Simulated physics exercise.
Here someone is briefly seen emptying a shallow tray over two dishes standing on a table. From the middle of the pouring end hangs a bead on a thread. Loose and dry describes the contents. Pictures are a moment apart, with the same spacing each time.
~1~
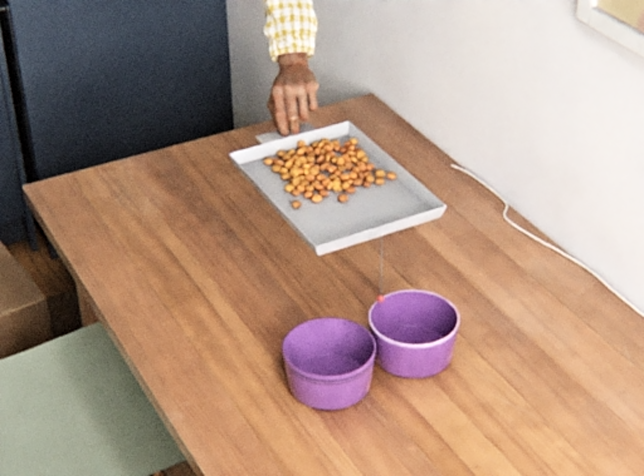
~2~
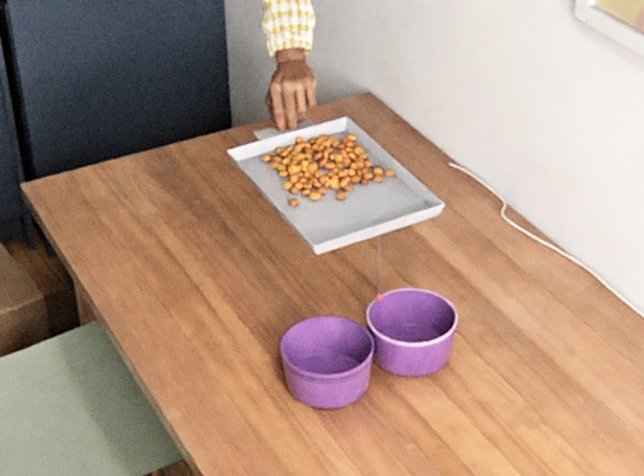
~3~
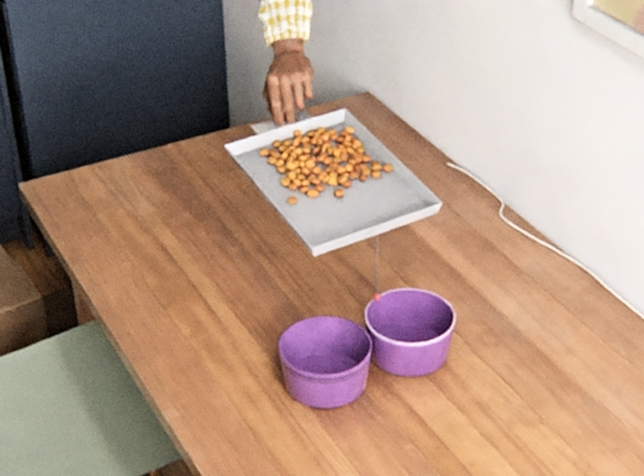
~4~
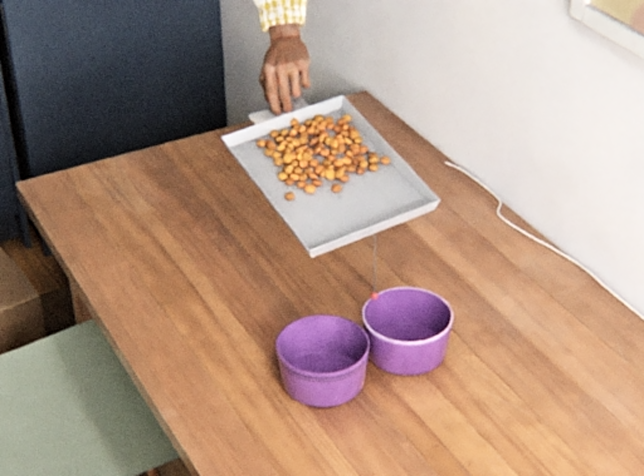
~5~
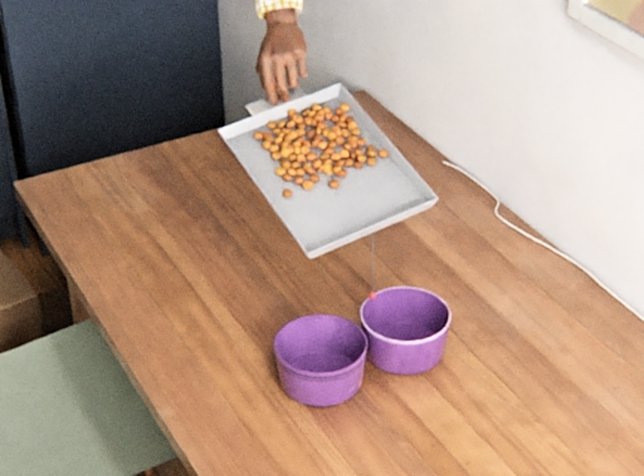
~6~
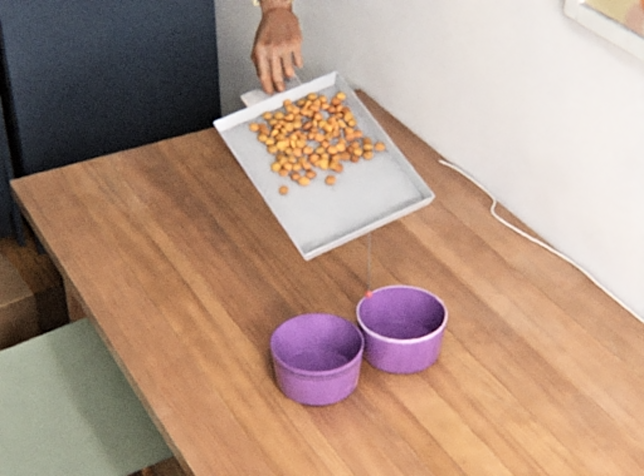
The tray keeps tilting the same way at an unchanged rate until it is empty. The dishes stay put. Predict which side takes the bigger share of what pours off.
The left side takes the bigger share.
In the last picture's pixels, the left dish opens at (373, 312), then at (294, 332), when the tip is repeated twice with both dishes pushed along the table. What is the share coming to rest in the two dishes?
Estimate: 10 % first, 90 % second.
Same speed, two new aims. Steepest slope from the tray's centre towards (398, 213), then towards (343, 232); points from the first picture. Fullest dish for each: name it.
Try 1: The right-side dish; try 2: The left-side dish.
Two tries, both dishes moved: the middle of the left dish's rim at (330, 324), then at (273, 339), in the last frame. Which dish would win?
In the first try it's the left-side dish, and in the second it's the left-side dish.
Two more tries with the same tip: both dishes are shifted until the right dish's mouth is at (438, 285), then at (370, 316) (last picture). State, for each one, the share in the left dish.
About 30 per cent, then about 60 per cent.
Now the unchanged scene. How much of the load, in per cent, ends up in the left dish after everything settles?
That share works out at some 90 %.
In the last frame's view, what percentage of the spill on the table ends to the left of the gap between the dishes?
80 %, roughly.
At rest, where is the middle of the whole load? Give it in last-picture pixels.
I'd say the middle ends up at about (319, 370).
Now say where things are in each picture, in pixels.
In the first frame, corners of the pouring end at (318, 243) and (441, 205), level; middle of the load at (324, 166), bits of cat kibble; left dish at (351, 388); right dish at (437, 356); bead on its thread at (381, 299).
In the second frame, corners of the pouring end at (316, 243) and (439, 203), level; middle of the load at (322, 163).
In the third frame, corners of the pouring end at (314, 245) and (437, 202), tipped barely, lowest at the left corner; middle of the load at (320, 158).
In the fourth frame, corners of the pouring end at (311, 247) and (435, 199), tipped a little, lowest at the left corner; middle of the load at (317, 150).
In the fifth frame, corners of the pouring end at (309, 249) and (432, 197), tipped a little, lowest at the left corner; middle of the load at (315, 143).
In the sixth frame, corners of the pouring end at (306, 251) and (429, 195), tipped clearly, lowest at the left corner; middle of the load at (311, 135); left dish at (339, 383); right dish at (425, 352).
Soon, tray tipped steeply; most on the tray; a small part in the air.
A while on, tray tipped right over; a small part on the tray; most in the left dish; a stray few in the right dish; a stray few outside both; a small part in the air.
Towards the end, tray tipped past a quarter turn; most in the left dish; a stray few in the right dish; a small part outside both.
Finally, tray tipped past a quarter turn; most in the left dish; a stray few in the right dish; a small part outside both.
